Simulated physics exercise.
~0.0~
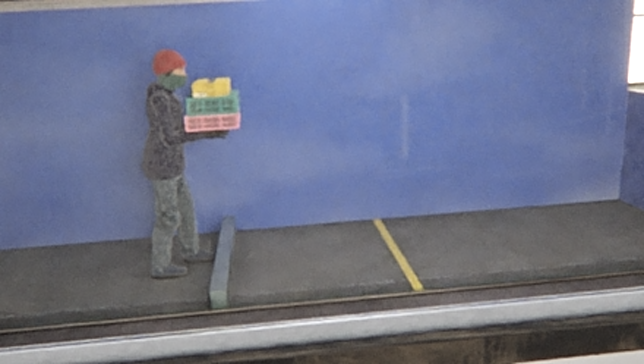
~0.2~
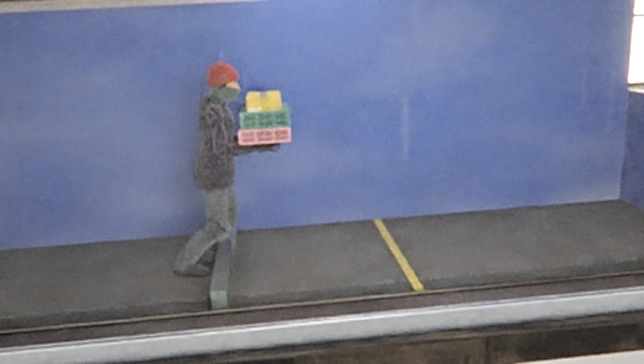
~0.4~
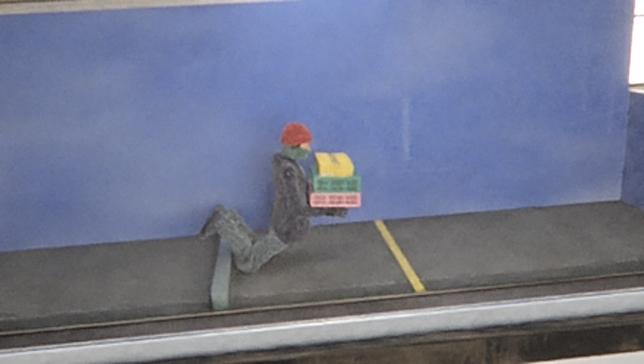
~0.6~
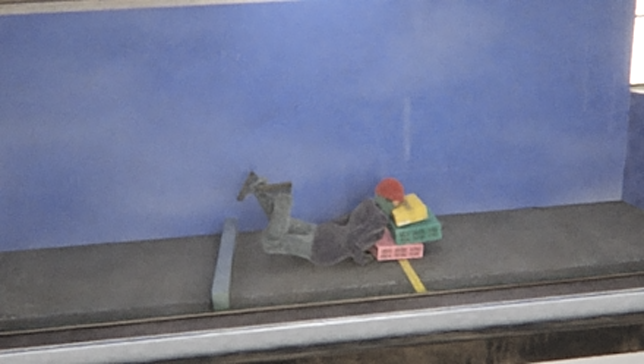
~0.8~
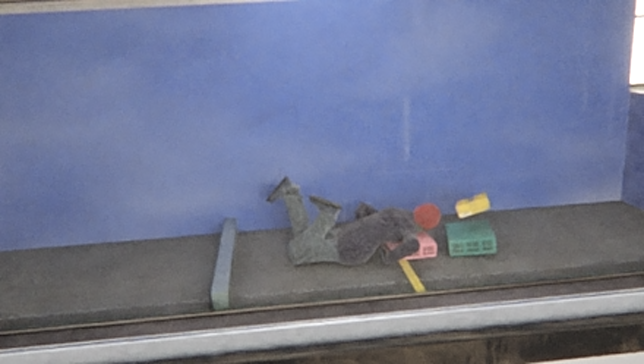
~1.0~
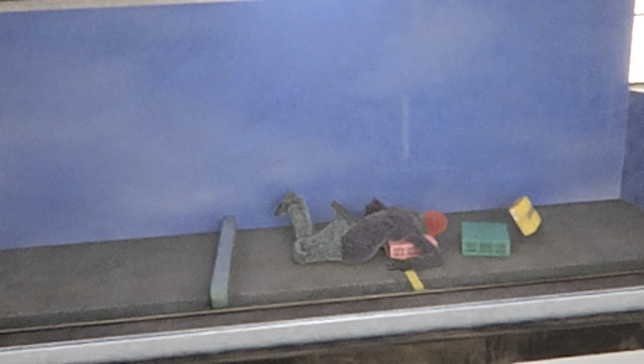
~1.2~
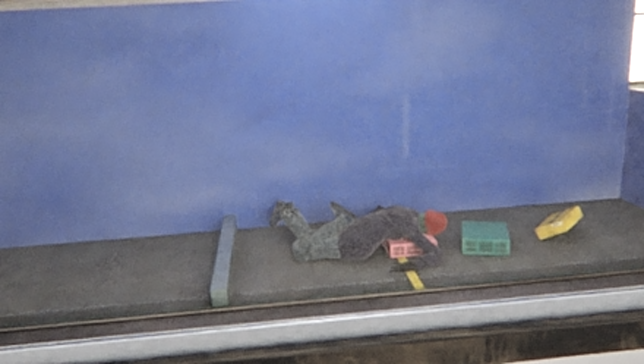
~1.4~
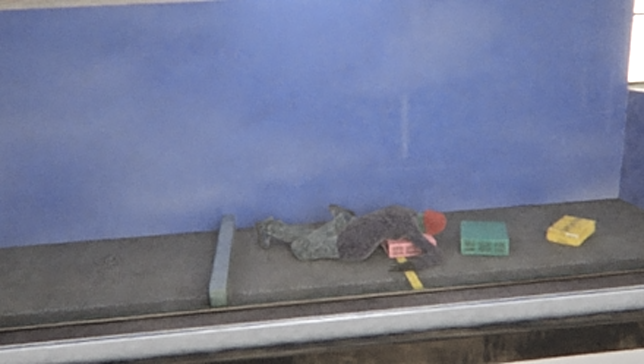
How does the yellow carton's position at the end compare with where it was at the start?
At the start it sat on top of the crates in the person's arms, left of the rail. At the end it lay on the floor far to the right, past the yellow line and the green crate.
